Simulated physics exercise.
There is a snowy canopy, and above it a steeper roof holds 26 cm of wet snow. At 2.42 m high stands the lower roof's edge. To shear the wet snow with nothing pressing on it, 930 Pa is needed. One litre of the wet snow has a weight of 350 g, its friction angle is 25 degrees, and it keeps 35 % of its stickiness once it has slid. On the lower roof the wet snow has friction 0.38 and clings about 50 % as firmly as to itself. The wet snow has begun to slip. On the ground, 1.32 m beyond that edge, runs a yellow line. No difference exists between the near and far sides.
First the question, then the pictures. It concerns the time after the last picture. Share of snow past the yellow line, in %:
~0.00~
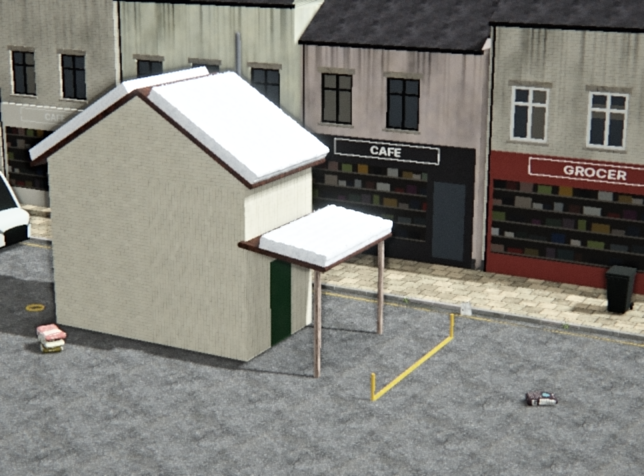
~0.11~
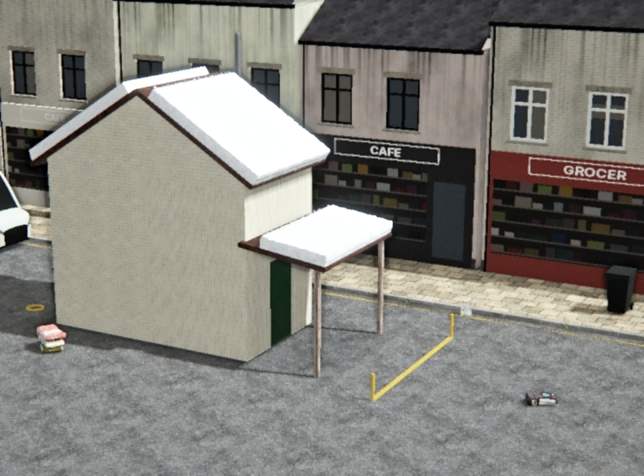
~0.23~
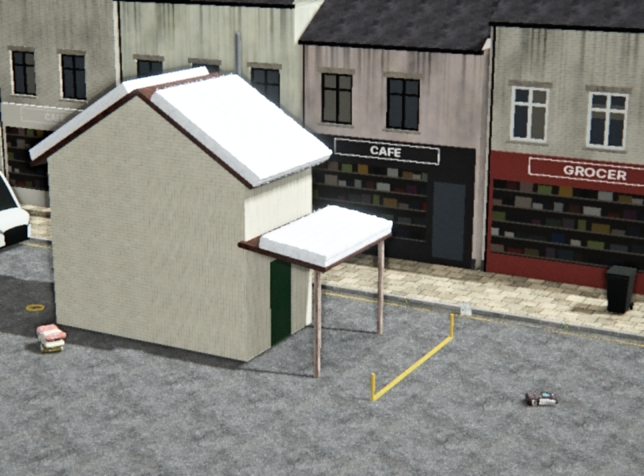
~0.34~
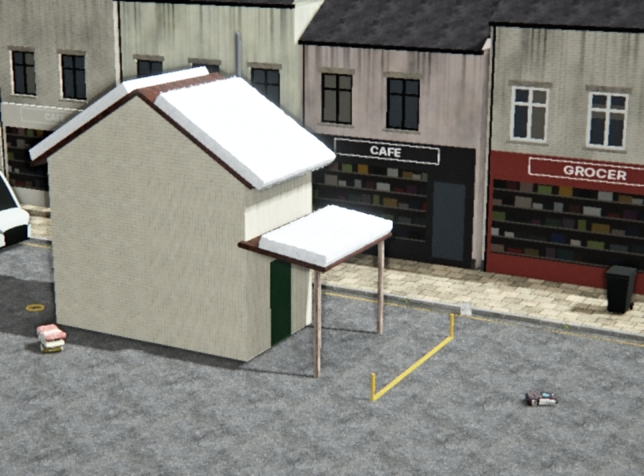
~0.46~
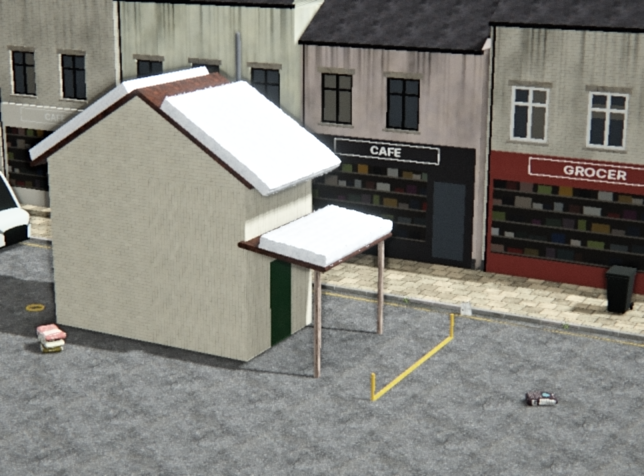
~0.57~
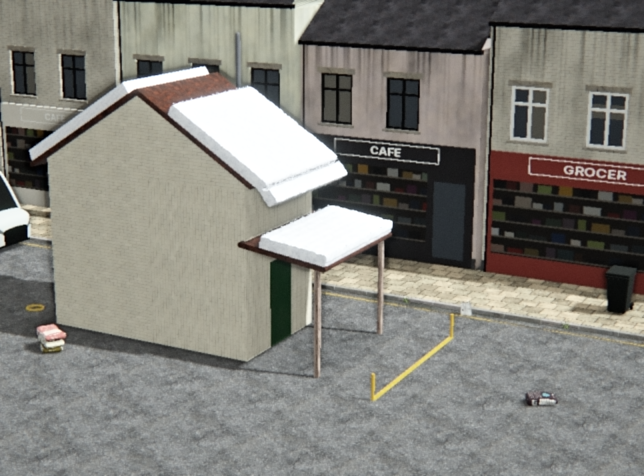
42 %.
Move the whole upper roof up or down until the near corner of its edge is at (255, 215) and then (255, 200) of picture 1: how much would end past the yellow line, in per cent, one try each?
Roughly 5 per cent first and 20 per cent second.
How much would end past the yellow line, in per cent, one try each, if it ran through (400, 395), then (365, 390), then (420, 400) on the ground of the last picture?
About 35 %, 50 %, 25 %.
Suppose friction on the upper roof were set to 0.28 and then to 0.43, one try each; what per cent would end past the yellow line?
Respectively 25 percent and 3 percent.
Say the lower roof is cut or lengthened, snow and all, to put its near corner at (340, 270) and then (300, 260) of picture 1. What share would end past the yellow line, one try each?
In turn about 30 %, 40 %.
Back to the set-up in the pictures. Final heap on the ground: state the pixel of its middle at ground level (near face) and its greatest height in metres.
It sits close to (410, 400), some 0.3 m high.
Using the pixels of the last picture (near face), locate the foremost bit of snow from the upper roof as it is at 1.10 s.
You'll find it close to (317, 249).
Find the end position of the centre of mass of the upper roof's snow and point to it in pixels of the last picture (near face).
Around (390, 355).
After 1.10 s, none is below the lower edge and 0 % is past the line.
After 1.74 s, 30 % is below the lower edge and 5 % is past the line.
After 2.37 s, 58 % is below the lower edge and 40 % is past the line.
After 3.00 s, 59 % is below the lower edge and 42 % is past the line.
After 3.60 s, at the end, 59 % is below the lower edge and 42 % is past the line.
